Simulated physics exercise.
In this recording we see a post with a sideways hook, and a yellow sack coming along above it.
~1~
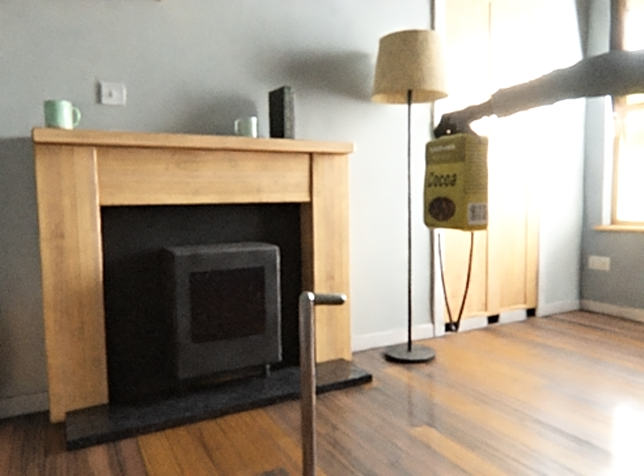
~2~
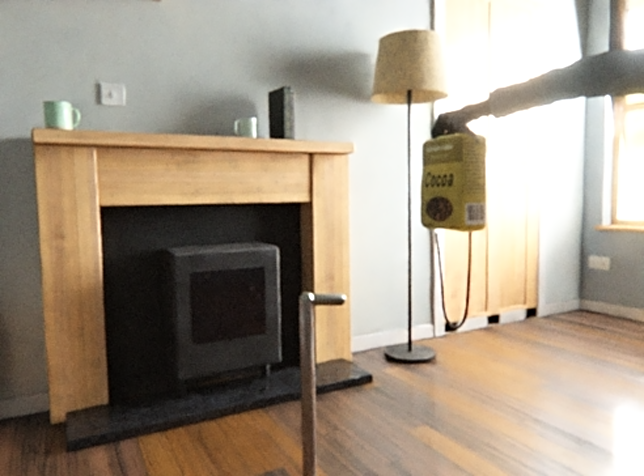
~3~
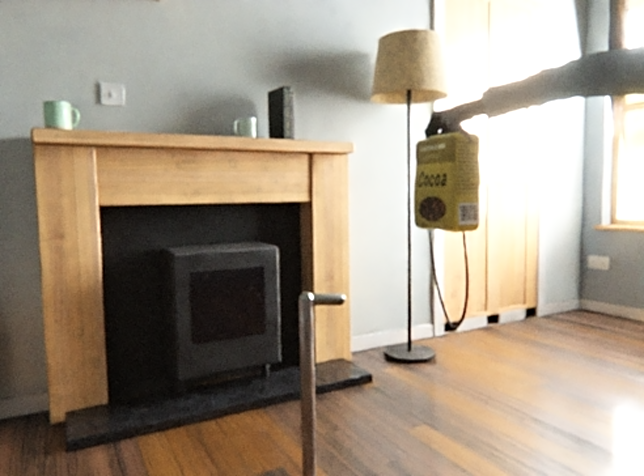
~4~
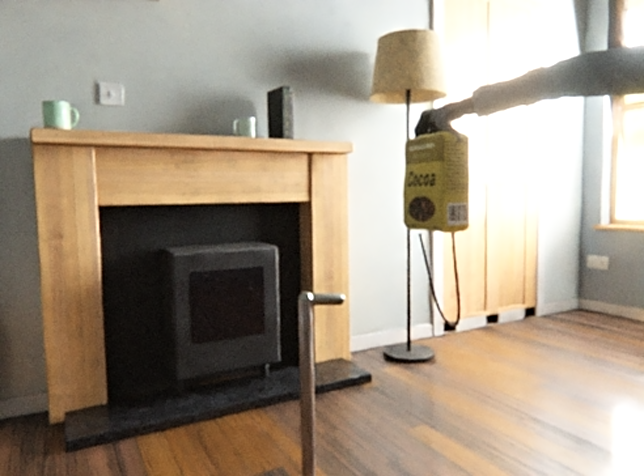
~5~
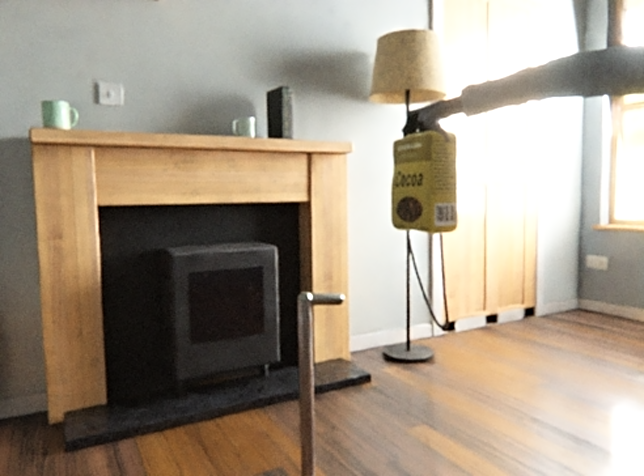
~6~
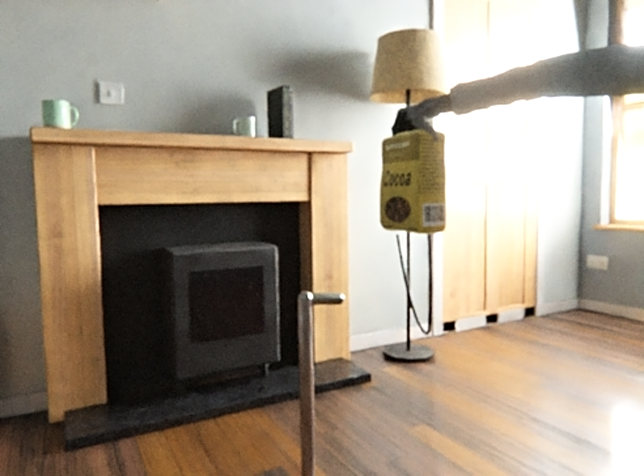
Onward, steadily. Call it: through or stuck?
Stuck.
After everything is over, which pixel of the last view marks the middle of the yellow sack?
It finishes at (212, 183).
Then, 0.54 s after the last picture, sack nearing the post near (343, 183).
Then, 1.10 s after the last picture, sack past the post near (258, 183).
At rest, sack past the post near (212, 183); loop tight round the post, hand stopped. The yellow sack gets caught.
